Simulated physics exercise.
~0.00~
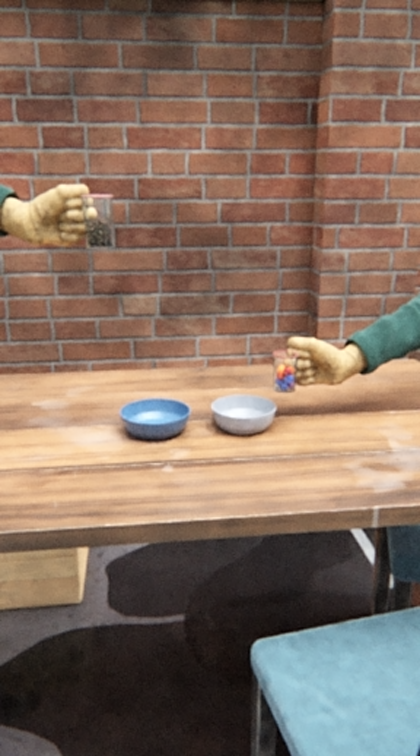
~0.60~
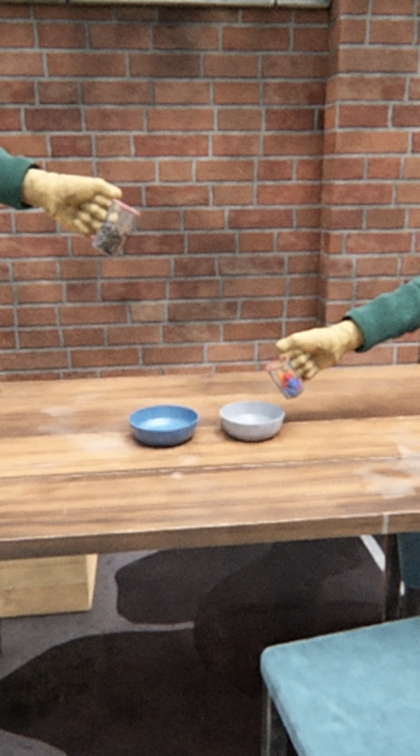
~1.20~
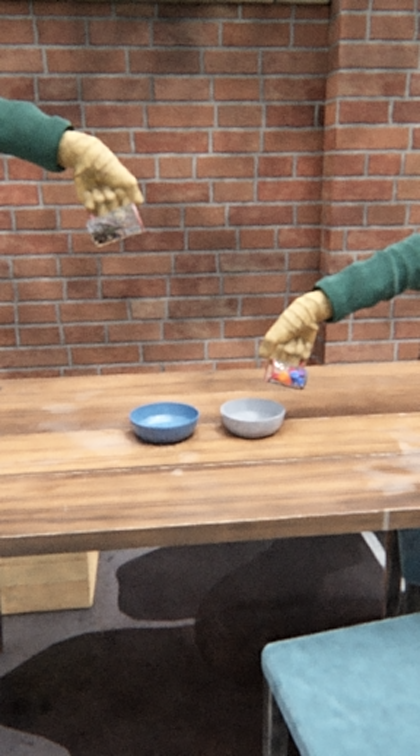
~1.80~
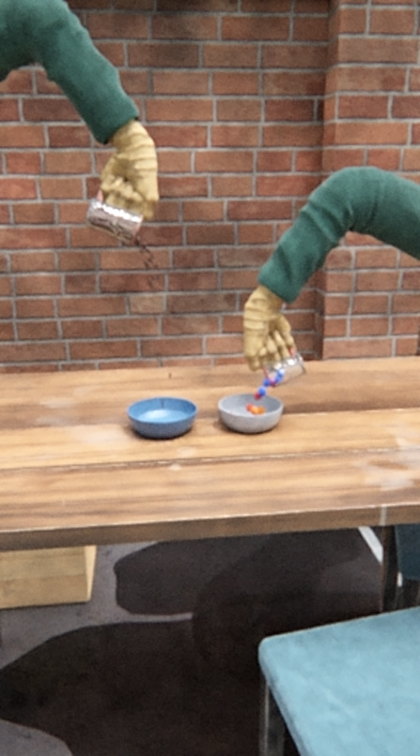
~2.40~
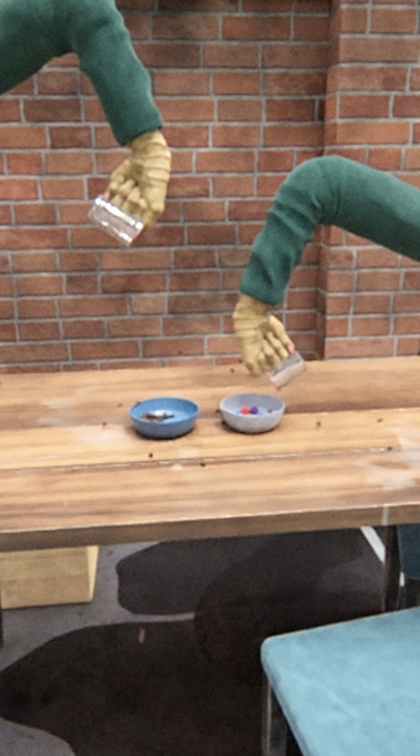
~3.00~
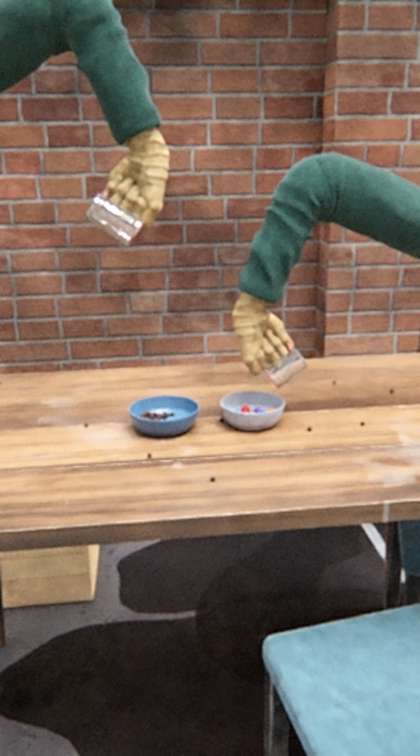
Two gloved hands tip small cups over two bowls, and some dark left bits scatter outside.
